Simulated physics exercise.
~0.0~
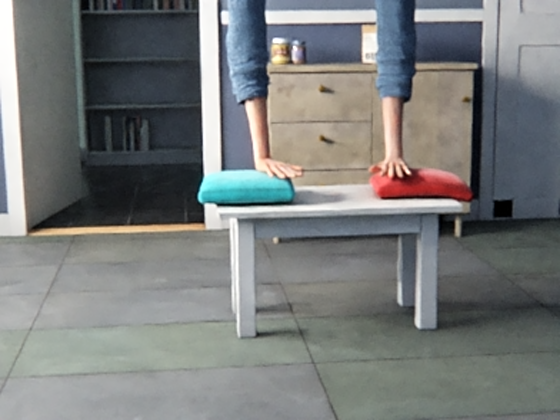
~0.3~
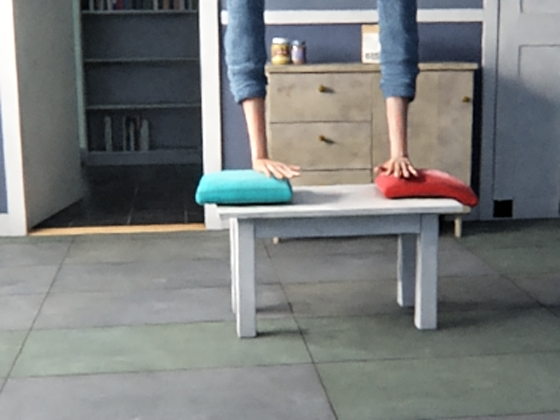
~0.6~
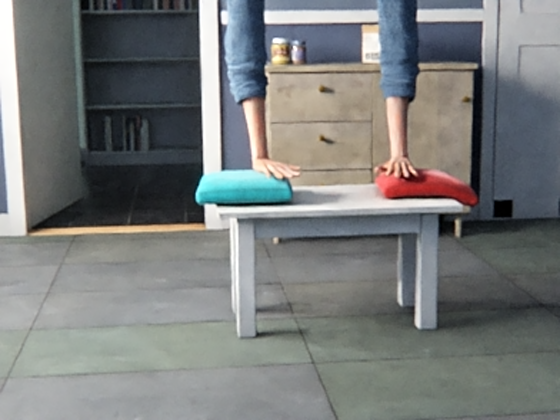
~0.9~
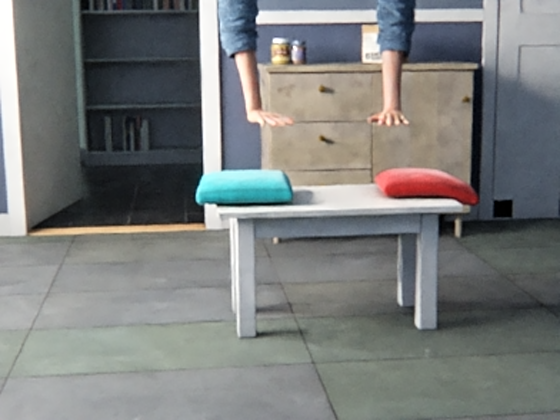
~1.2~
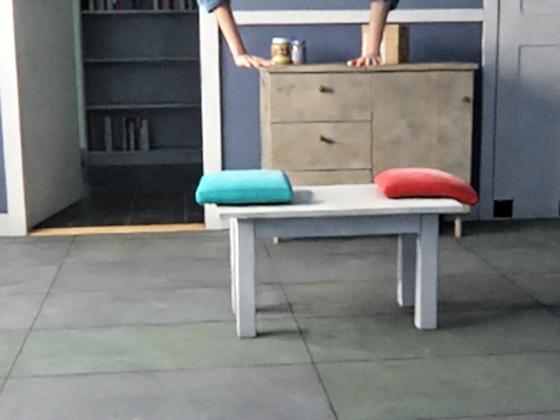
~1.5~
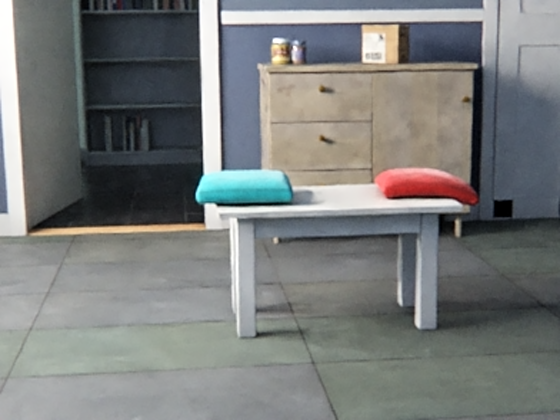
Two hands in blue sleeves reach down from above, pressing on a turquoise cushion at the left end of a pale side table and a soft red bag at the right end. The fixed, level view shows a room with a grey tiled floor, a wooden cabinet behind the table and a dark doorway with bookshelves on the left. The hands nudge the two slightly outward, then hold still. They lift away, rise and leave at the top. The cushion and the bag stay put, both resting on the table, each jutting a little past its end.
